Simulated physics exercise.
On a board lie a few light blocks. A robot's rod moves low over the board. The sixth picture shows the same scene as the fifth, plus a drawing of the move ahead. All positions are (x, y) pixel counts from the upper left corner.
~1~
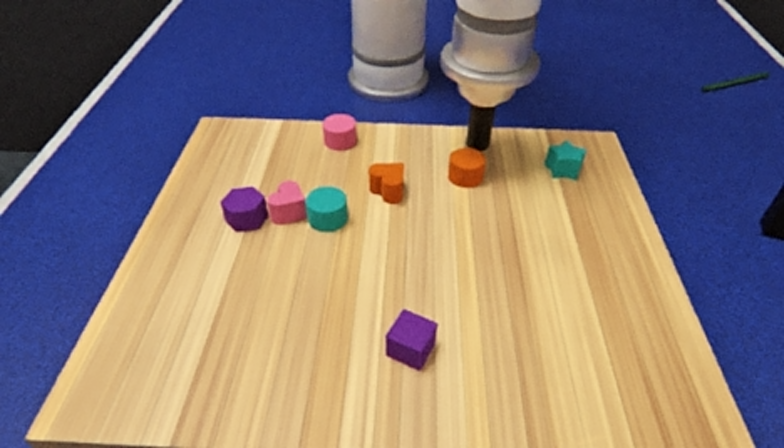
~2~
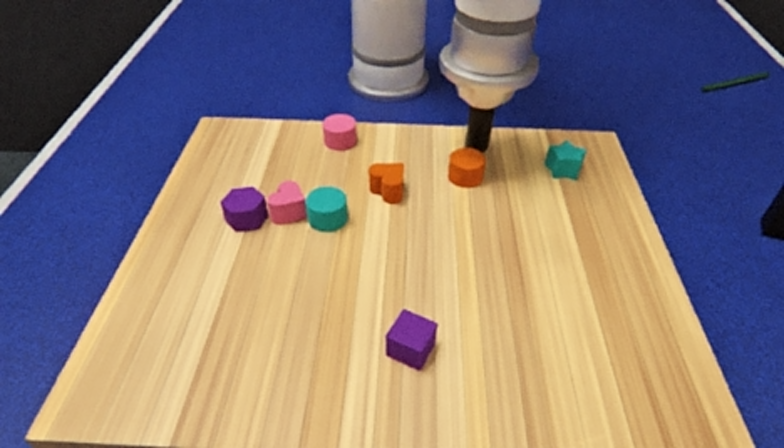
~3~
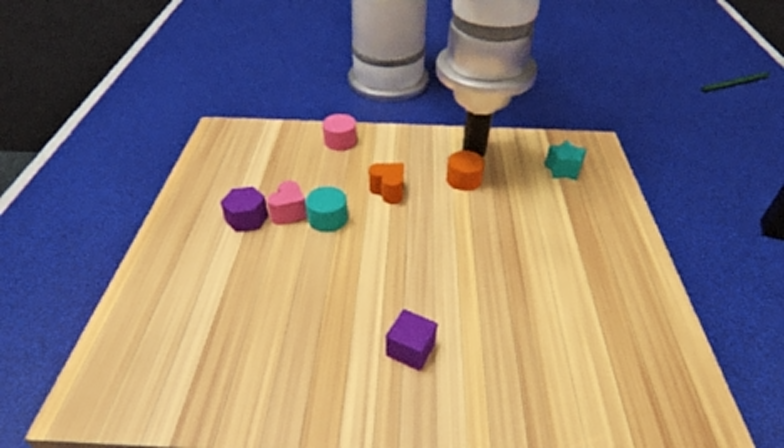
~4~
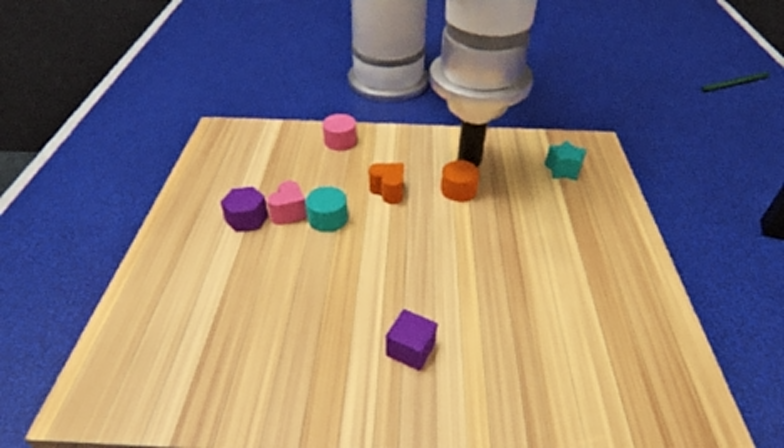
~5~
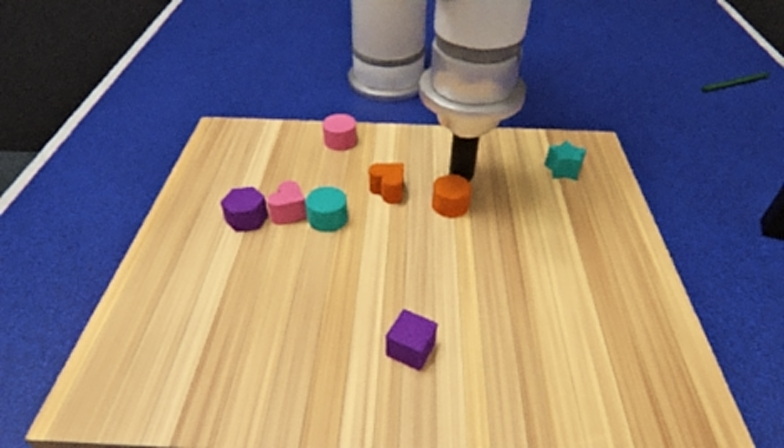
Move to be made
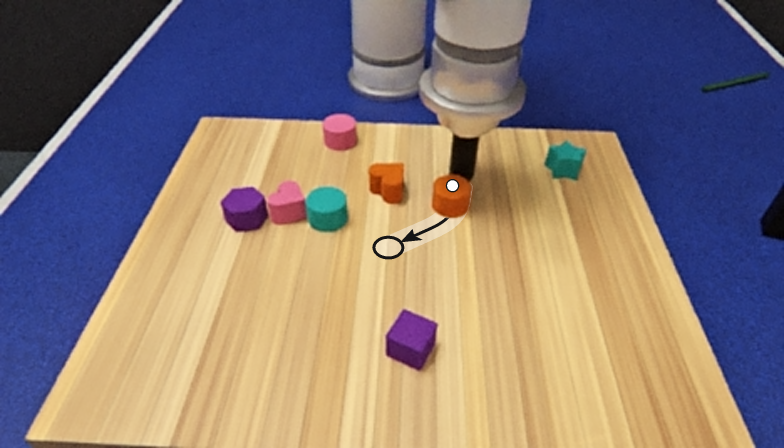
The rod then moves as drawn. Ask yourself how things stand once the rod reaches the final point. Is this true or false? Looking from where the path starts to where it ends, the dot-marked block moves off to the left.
That claim is true.
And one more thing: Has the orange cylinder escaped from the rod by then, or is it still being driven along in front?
The rod no longer has it in front.
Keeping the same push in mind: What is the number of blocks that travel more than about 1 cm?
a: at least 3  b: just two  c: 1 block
c - 1 block.
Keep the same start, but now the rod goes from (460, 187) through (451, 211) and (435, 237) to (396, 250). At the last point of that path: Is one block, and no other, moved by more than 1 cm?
Yes
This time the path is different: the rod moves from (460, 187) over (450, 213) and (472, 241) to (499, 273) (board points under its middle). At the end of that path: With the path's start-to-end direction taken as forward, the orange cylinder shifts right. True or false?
My answer: True.
The line goes from (460, 187) by way of (453, 212) and (425, 231) to (388, 247); the dot is on the orange cylinder.
The first path, step by step. One third of the way, rod at (454, 202); orange cylinder at (439, 211).
Two thirds of the way, rod at (425, 221); orange cylinder at (416, 235).
At the end, rod at (389, 237); orange heart-shaped block unmoved; orange cylinder at (403, 252).
